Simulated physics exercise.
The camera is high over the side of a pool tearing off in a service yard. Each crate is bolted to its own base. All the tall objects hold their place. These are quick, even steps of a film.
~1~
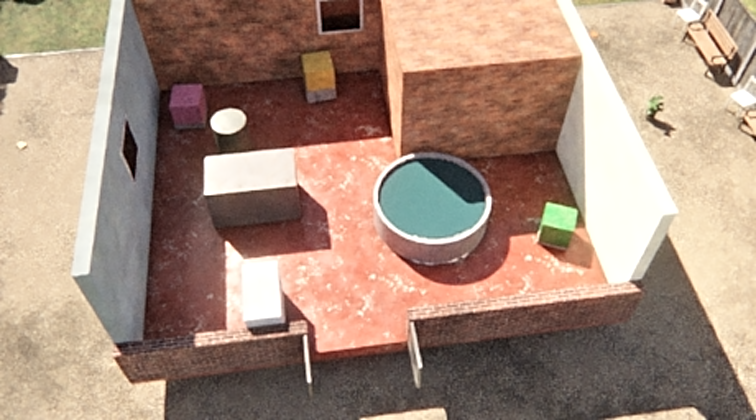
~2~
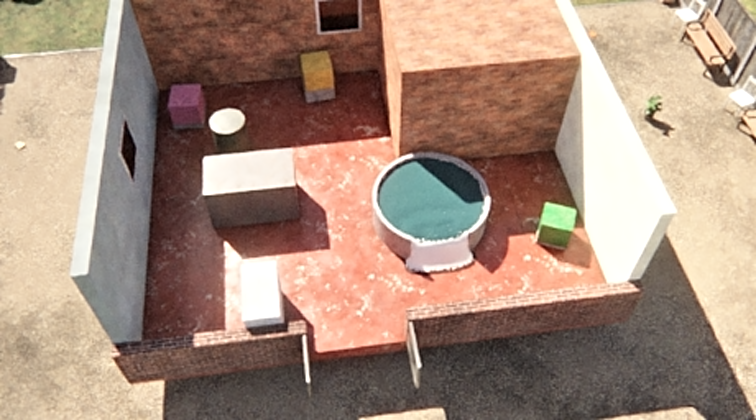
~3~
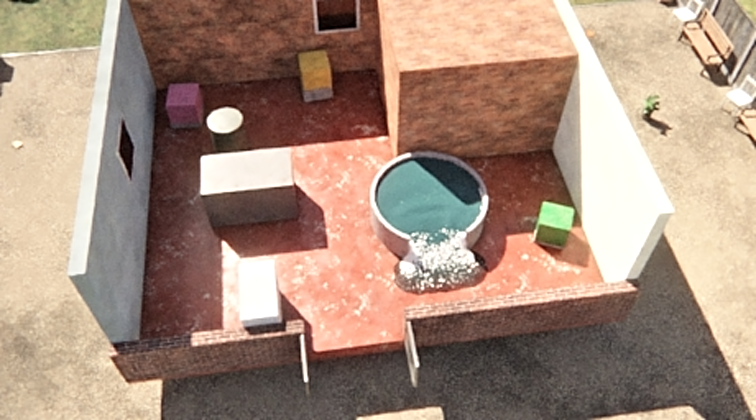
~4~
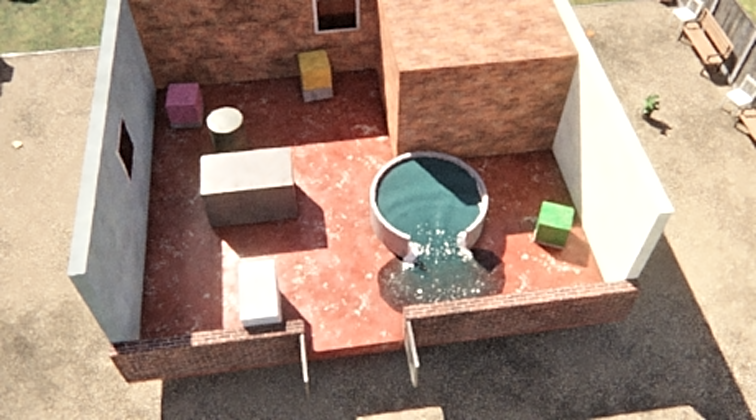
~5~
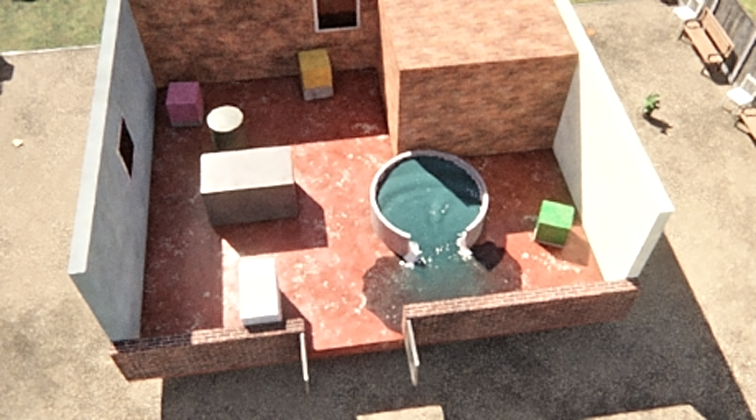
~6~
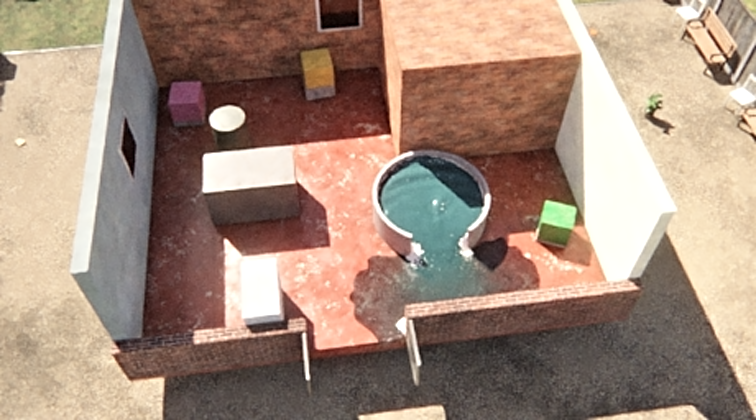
At the start, a round pool of dark water stands whole and still in a walled yard with a red floor, among coloured boxes. Its near side tears open and foaming water bursts through the gap. The water then spreads across the floor as a widening dark sheet, reaching the low brick wall.
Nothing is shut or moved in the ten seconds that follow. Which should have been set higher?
In the end: The yellow crate escapes dry; the pink crate escapes dry; the green crate is wetted.
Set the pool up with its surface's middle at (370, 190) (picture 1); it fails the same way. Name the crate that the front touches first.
First comes the one in green.
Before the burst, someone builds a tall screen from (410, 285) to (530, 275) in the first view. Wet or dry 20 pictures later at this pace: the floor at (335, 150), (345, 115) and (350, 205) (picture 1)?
One after the other: Dry, not flooded, not flooded.
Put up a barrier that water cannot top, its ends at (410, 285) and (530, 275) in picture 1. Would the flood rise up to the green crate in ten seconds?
Then: The green crate gets wet.
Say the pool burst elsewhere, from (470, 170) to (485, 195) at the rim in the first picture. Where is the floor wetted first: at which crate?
I say the green crate.
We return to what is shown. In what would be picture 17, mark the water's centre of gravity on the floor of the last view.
I would point to (448, 252).
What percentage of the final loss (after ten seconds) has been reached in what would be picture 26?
About 45 per cent.
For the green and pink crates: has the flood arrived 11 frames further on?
One by one: Green reached, pink not yet.
A moment on, water covers 10 % of the floor; the yellow crate not reached, the pink crate not reached, the green crate not reached.
Next, water covers 20 % of the floor; the yellow crate not reached, the pink crate not reached, the green crate water round its plinth.
Then, water covers 30 % of the floor; the yellow crate not reached, the pink crate not reached, the green crate water round its plinth.
Later, water covers 50 % of the floor; the yellow crate not reached, the pink crate not reached, the green crate water round its plinth.
In the end, water covers 70 % of the floor; the yellow crate stayed above the water, the pink crate stayed above the water, the green crate was topped.
